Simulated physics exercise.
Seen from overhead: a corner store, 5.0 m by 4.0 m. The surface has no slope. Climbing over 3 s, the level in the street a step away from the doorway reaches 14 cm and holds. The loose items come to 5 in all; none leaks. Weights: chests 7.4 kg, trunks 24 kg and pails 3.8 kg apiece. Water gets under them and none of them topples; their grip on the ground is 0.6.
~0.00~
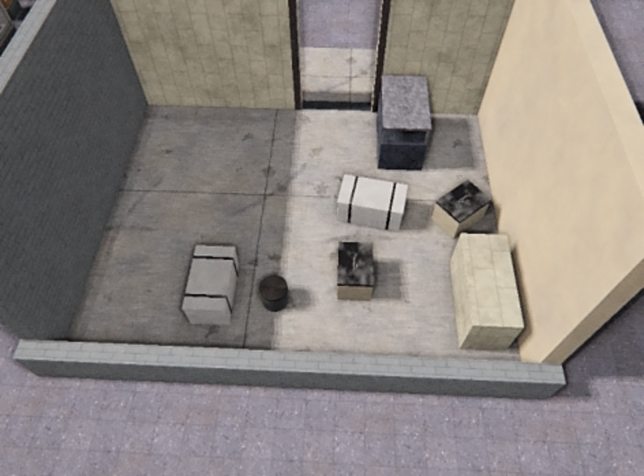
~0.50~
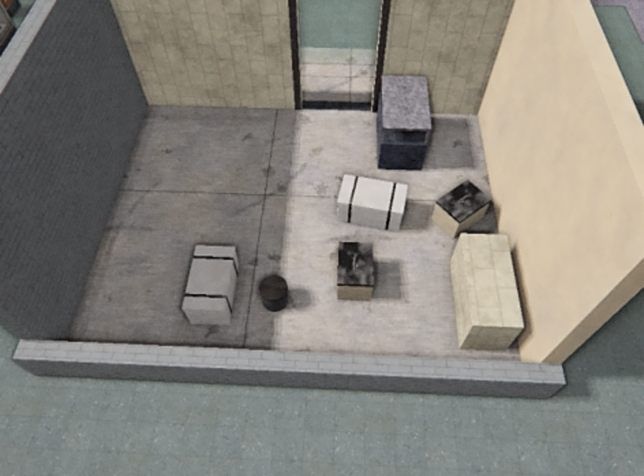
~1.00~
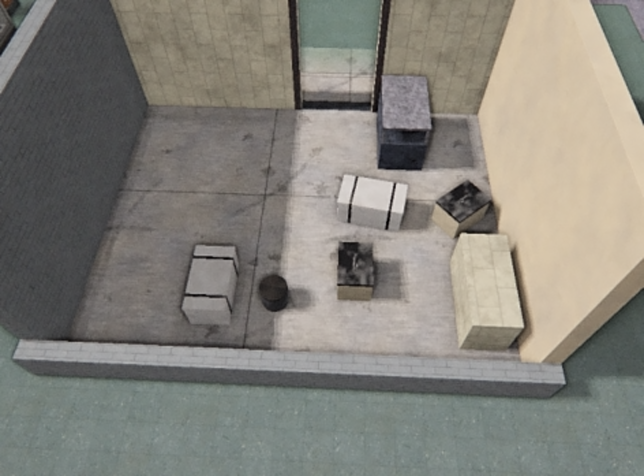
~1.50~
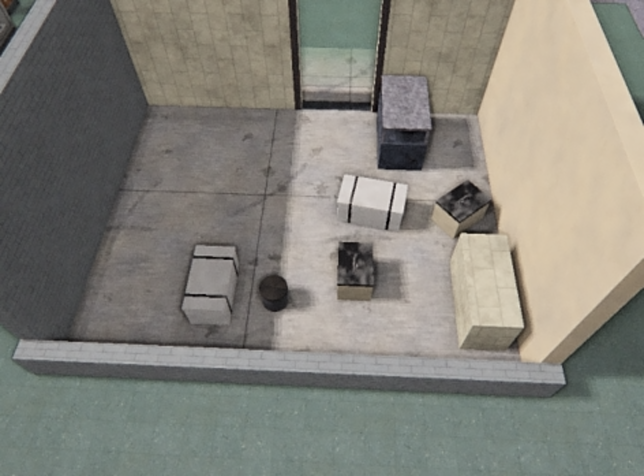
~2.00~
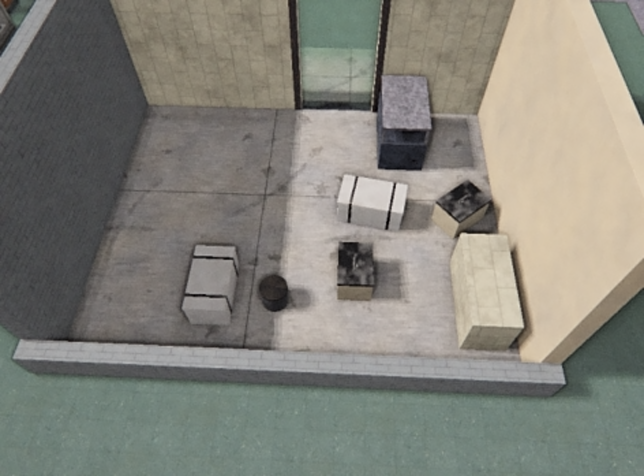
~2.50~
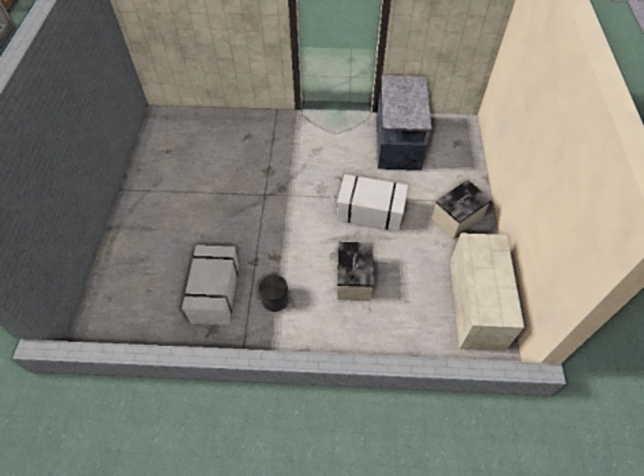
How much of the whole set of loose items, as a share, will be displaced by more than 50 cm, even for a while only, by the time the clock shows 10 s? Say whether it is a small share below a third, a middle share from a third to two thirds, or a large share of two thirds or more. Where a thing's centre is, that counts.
A small share, below a third.
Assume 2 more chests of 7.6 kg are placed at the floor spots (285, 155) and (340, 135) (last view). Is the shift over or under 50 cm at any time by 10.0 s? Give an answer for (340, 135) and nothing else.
That spot comes out higher.
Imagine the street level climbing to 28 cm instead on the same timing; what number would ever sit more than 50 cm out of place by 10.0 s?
The answer would then be 5.
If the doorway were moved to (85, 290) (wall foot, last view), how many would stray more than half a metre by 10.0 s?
In that case the number is 0.
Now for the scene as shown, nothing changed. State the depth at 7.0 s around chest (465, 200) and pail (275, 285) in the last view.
I'd estimate 2 cm for the first and 3 cm for the second.
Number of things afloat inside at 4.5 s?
0 at that moment.
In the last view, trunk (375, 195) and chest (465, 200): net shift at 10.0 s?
They've ended up 5 cm and 0 cm away, in that order.
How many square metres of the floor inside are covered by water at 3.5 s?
Wet: Near 2.0 m2.
After 3.5 s 0 of 5 are over 50 cm from their spots; 0 afloat.
After 4.5 s 0 of 5 are over 50 cm from their spots; 0 afloat.
After 7.0 s 0 of 5 are over 50 cm from their spots; 0 afloat.
After 10.0 s 0 of 5 are over 50 cm from their spots, and 0 have been at some point; 0 afloat.
